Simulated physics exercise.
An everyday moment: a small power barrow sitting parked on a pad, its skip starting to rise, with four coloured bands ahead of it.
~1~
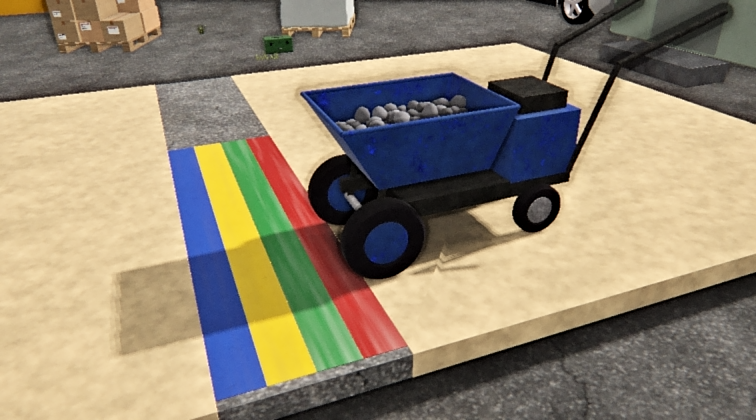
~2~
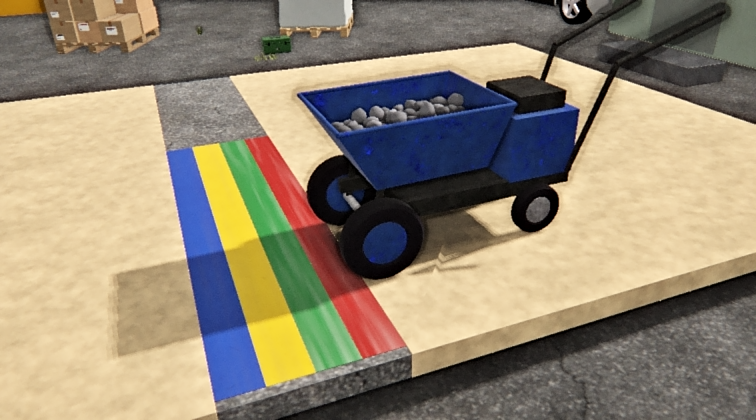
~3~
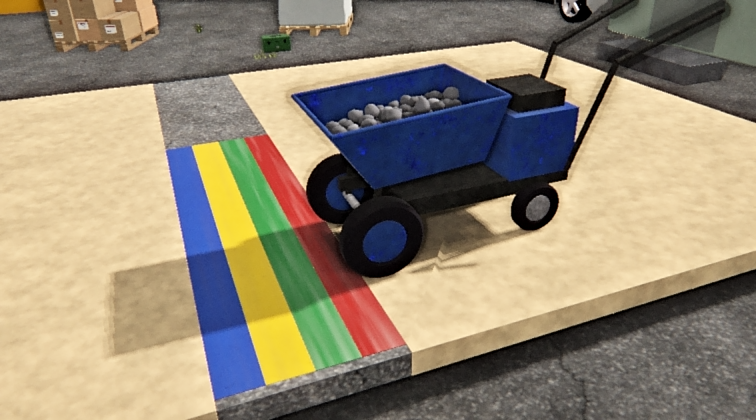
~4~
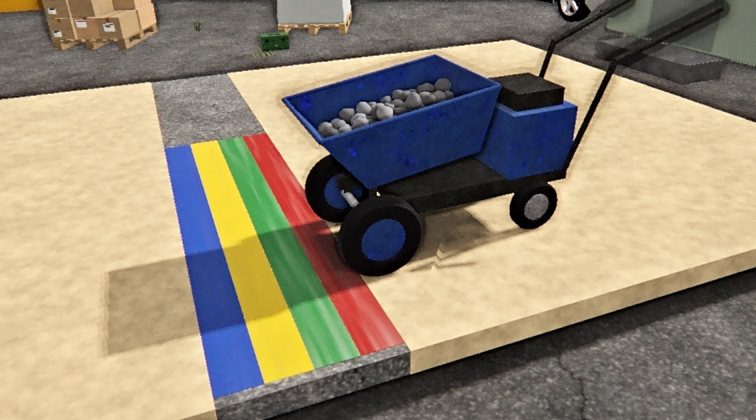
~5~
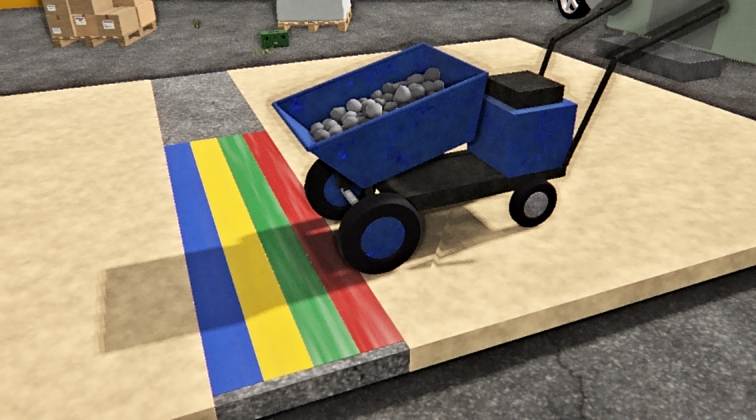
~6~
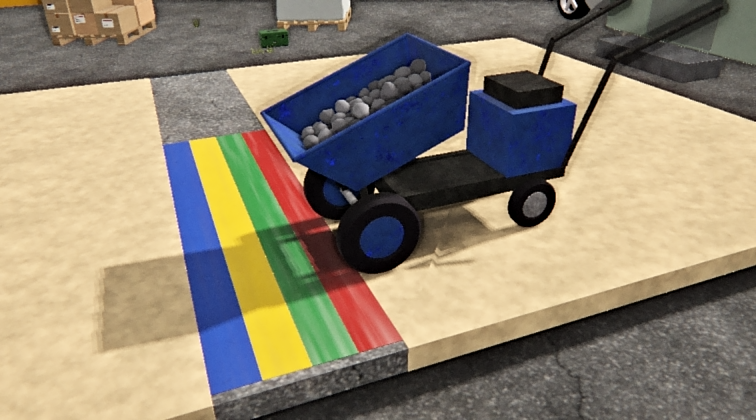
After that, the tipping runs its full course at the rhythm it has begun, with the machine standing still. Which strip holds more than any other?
The blue strip.
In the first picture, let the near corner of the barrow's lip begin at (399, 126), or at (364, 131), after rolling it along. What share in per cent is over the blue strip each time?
You'd see around 10 per cent the first time and around 30 per cent the second.
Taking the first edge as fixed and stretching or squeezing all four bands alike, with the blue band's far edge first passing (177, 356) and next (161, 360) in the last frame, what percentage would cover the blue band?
I'd put it at some 20 % for the first and some 30 % for the second.
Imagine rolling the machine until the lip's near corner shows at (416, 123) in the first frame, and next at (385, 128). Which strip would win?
Green, then that yellow strip.
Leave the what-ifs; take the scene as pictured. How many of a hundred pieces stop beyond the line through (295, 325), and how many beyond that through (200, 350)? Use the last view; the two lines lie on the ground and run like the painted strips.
In order: Near 70 %, then 20 %.
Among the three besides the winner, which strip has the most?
Rank two: Yellow.
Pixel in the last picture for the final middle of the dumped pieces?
About (200, 267).
Shortly afterwards, skip tipped steeply; the whole lot in the skip.
Next, skip tipped right over; all but a few in the skip; only a few over the yellow strip; a little over the blue strip; only a few off the paint.
Some moments later, skip tipped right over; near a third in the skip; a little over the yellow strip; near a quarter over the blue strip; near a quarter off the paint.
In the end, skip tipped right over; near a third in the skip; none at all over the red strip; none at all over the green strip; a little over the yellow strip; near a third over the blue strip; near a quarter off the paint.
